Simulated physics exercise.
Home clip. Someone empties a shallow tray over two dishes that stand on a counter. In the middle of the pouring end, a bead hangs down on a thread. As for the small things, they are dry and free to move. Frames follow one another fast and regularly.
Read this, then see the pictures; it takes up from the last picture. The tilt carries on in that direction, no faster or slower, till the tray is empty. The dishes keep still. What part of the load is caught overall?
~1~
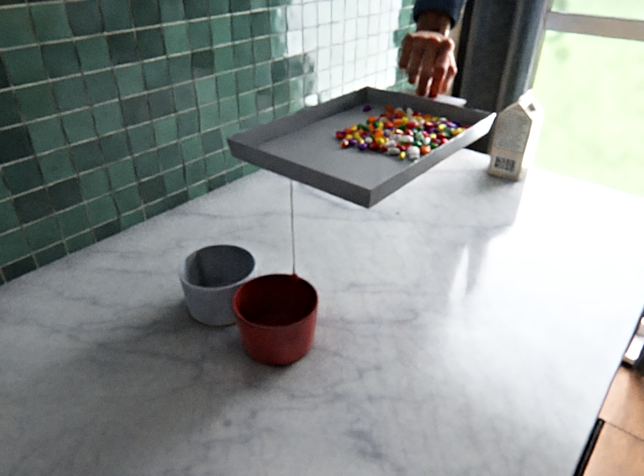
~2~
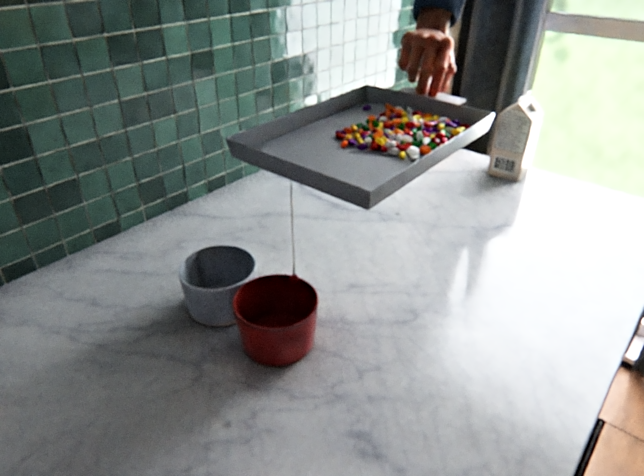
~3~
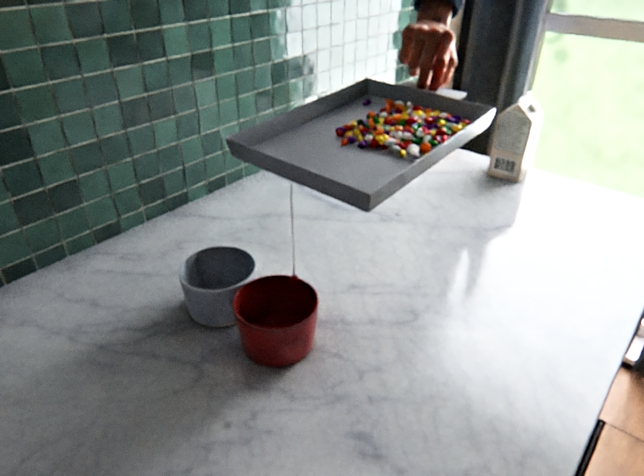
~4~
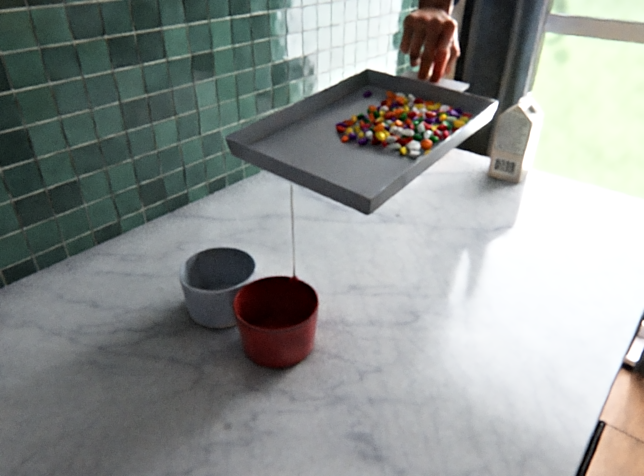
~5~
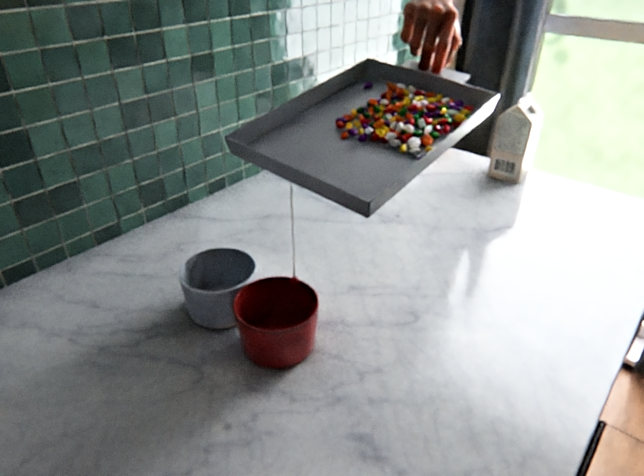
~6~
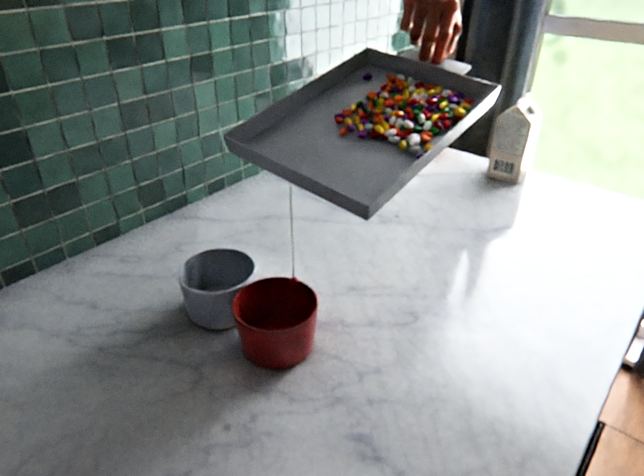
The dishes save the lesser portion.
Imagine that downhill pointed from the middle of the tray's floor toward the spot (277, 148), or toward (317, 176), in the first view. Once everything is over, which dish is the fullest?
Note: Place 1, the dish at the left; place 2, the dish at the right.
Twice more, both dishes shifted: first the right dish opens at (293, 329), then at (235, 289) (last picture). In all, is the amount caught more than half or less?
Try 1: Not up to half; try 2: Not up to half.
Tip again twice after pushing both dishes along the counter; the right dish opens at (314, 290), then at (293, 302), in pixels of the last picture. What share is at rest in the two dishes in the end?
About 0% on the first try and 10% on the second.
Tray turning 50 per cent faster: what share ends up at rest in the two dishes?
Estimate: Around 0%.
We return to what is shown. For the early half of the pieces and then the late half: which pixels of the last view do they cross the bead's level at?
First close to (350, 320), next close to (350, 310).
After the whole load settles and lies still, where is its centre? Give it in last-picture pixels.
Close to (346, 385) in the last picture.
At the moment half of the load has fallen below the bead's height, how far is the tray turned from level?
Roughly 100 degrees at that moment.
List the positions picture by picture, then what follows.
The first picture shows corners of the pouring end at (231, 137) and (370, 187), level; middle of the load at (407, 132), jelly beans; left dish at (190, 300); right dish at (247, 338); bead on its thread at (294, 278).
The second picture shows corners of the pouring end at (230, 138) and (369, 188), level; middle of the load at (407, 132).
The third picture shows corners of the pouring end at (230, 137) and (369, 191), tipped barely, lowest at the right corner; middle of the load at (408, 128).
The fourth picture shows corners of the pouring end at (230, 137) and (369, 195), tipped a little, lowest at the right corner; middle of the load at (409, 123).
The fifth picture shows corners of the pouring end at (229, 136) and (369, 198), tipped a little, lowest at the right corner; middle of the load at (409, 117).
The sixth picture shows corners of the pouring end at (227, 135) and (368, 202), tipped a little, lowest at the right corner; middle of the load at (409, 111); left dish at (189, 303); right dish at (247, 342).
Soon after the last picture, tray tipped steeply; nearly all on the tray; a stray few outside both; a stray few in the air.
A little later, tray tipped right over; about a third on the tray; a stray few in the right dish; about a third outside both; about a quarter in the air.
Later still, tray tipped past a quarter turn; a stray few in the right dish; nearly all outside both.
At rest, tray tipped past a quarter turn; a stray few in the right dish; none in the left dish; nearly all outside both.
